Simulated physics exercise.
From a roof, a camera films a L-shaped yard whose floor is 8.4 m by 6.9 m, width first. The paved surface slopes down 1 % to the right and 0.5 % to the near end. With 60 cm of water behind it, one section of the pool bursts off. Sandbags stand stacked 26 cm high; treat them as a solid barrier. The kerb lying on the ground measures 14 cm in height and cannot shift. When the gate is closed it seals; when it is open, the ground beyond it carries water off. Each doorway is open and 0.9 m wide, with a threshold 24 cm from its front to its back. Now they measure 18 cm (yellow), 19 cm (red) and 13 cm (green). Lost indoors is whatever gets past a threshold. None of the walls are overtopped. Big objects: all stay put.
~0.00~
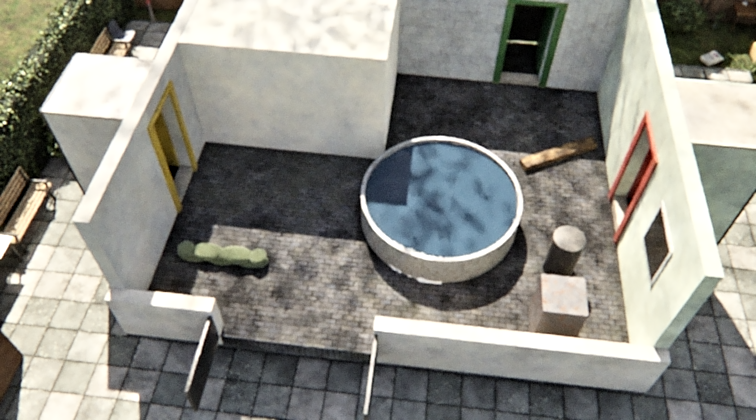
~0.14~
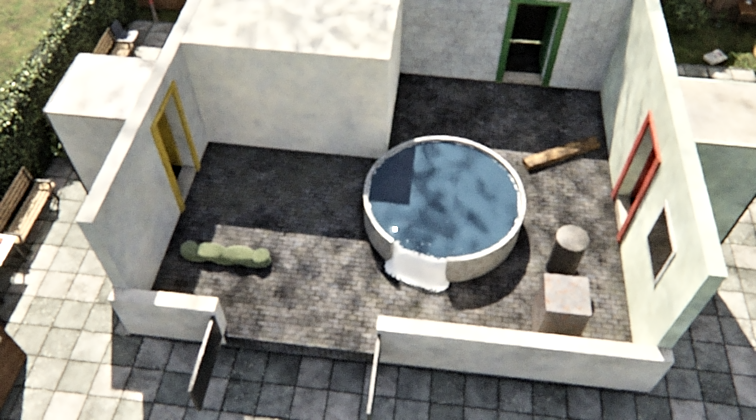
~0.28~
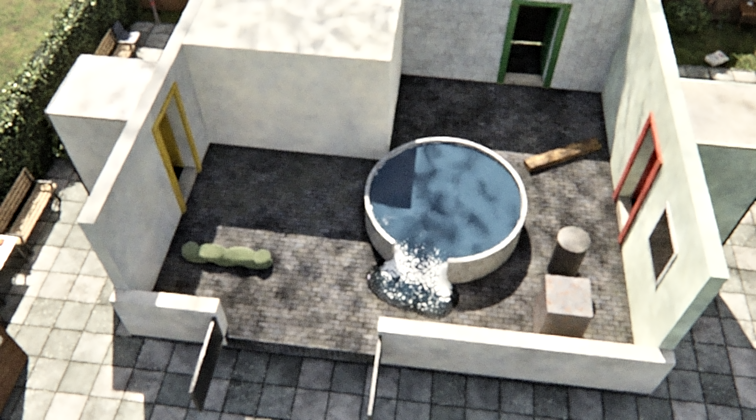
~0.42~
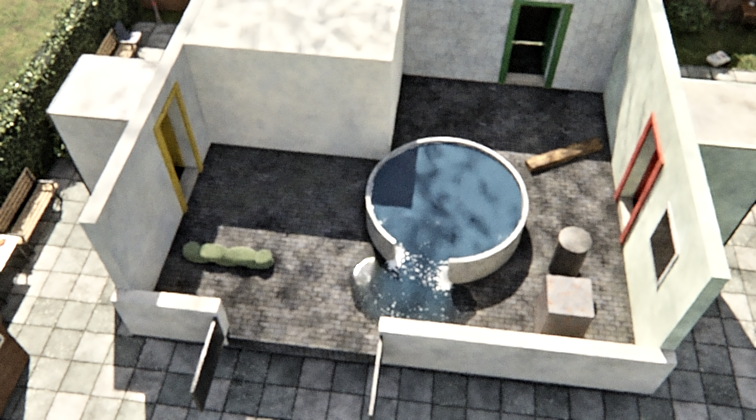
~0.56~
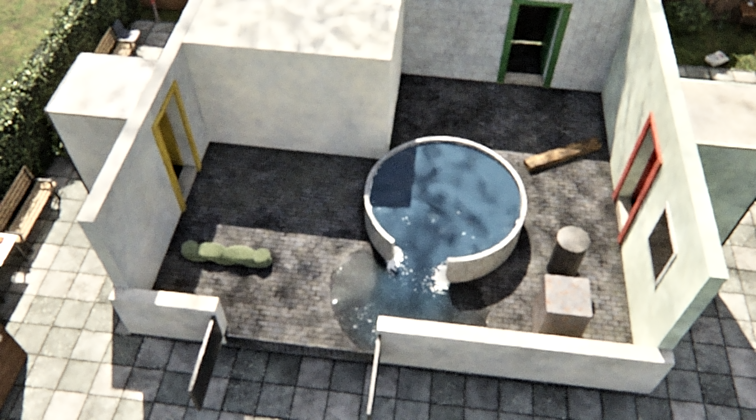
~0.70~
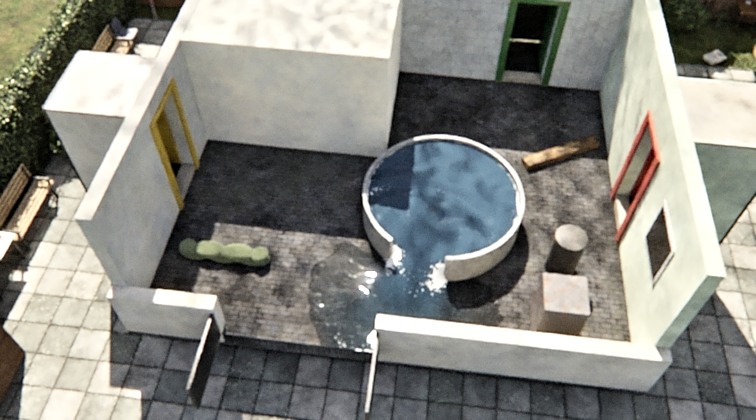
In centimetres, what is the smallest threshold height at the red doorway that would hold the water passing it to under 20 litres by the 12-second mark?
Close to 8 cm is just enough.
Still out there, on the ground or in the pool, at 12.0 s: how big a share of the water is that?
Something like 60 per cent of it remains.
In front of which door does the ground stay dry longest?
The green door.
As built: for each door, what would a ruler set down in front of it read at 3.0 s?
In cm: Yellow 0, red 0, green 0.
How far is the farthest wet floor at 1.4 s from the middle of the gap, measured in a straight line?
Roughly 3.0 m from the gap.
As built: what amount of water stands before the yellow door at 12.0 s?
Depth: Near 1.0 cm.
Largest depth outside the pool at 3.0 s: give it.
Roughly 32 cm.
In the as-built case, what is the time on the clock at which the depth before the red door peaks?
Peak time: About 8.5 s.
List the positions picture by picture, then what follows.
Still water, 60 cm deep, in the pool at (441, 197); the red door at (630, 185) is dry, in the first frame.
The gap is at (417, 268), the front 0.3 m out at (429, 291); the back of the pool holds 60 cm, in the second frame.
Water pours out at (418, 270) and has run 0.7 m, to (425, 312); about 9 cm deep outside, 60 cm at the back, in the third frame.
The gap is at (419, 270), the front 1.2 m out at a hidden place; the back of the pool holds 60 cm, in the fourth frame.
The gap is at (418, 269), the front 1.7 m out at a hidden place; the back of the pool holds 60 cm, in the fifth frame.
The front is at a hidden place, 2.0 m from the gap at (416, 267); 3.9 m2 of floor is wet, 60 cm left at the back; the red door at (632, 184), 4.2 m from the gap, is still 3.4 m from the nearest water, in the sixth frame.
After 1.4 s water covers 15 % of the floor, deepest (40 cm) near (413, 334); it has not reached the red door.
After 3.0 s water covers 25 % of the floor, deepest (32 cm) near (401, 342); it has not reached the red door.
After 12.0 s water covers 80 % of the floor, deepest (12 cm) near (629, 369); 10 cm at the red door, 0 litres in over its 19 cm threshold.
At the red door as built, the water arrived by 3.7 s and peaked near 12 cm at 8.4 s.
With a threshold of 6.5 cm, 42 litres would have come in within the 12 s; with 10 cm, 6 litres. So under 20 litres takes about 8 cm.
